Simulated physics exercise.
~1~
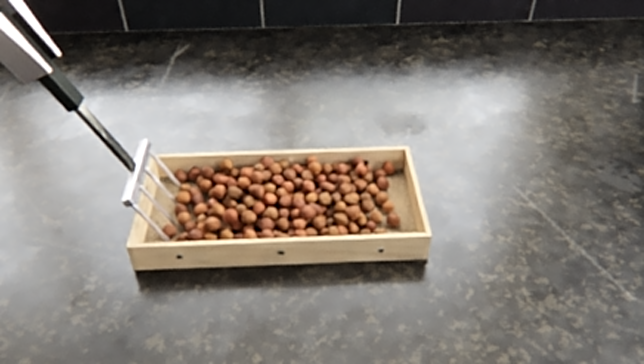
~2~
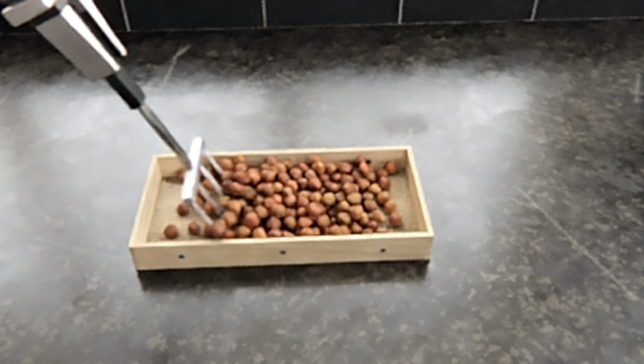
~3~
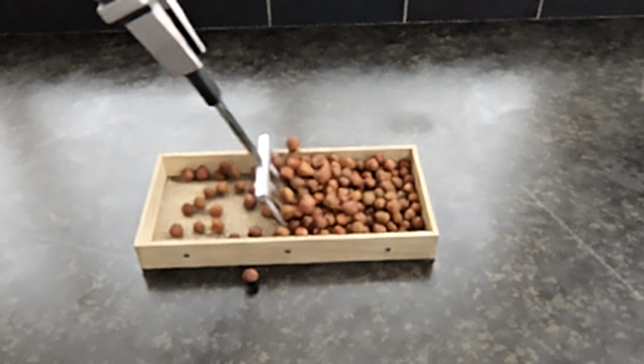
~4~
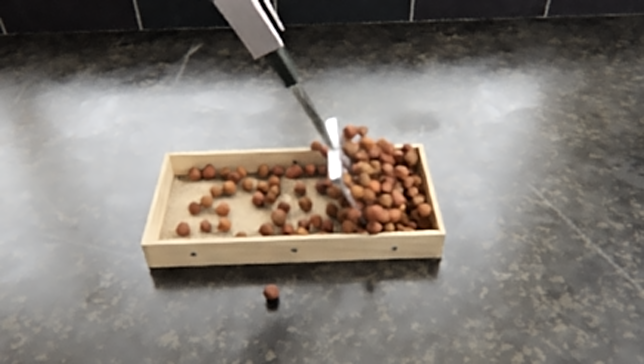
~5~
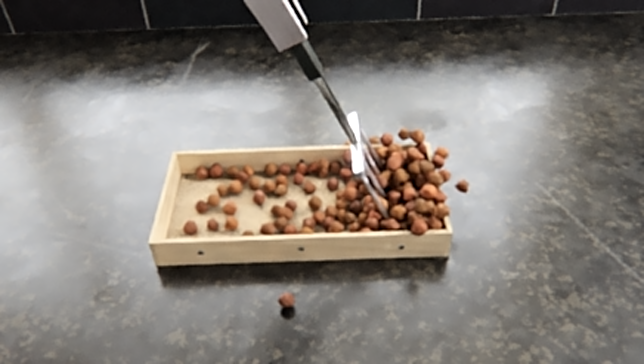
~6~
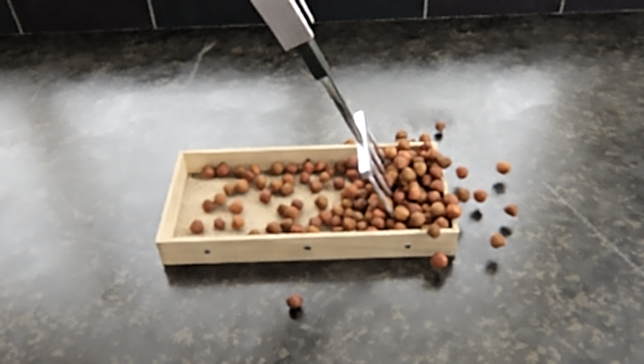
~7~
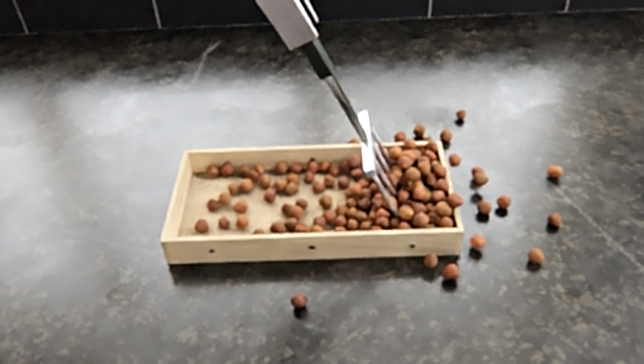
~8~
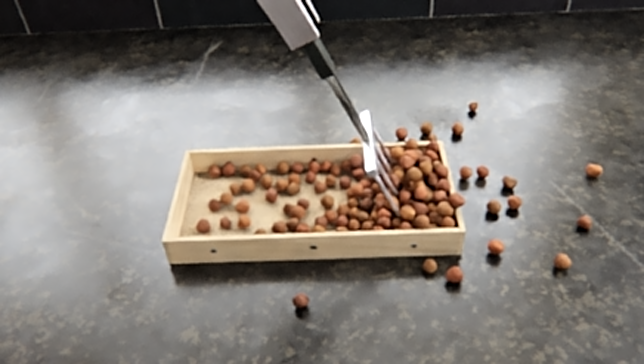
We see a robot gripper drag a pronged comb rightward through hazelnuts in a shallow wooden tray on a dark countertop, heaping them against the right end until some spill over; the comb stops there, with most nuts still inside and several scattered on the surface.
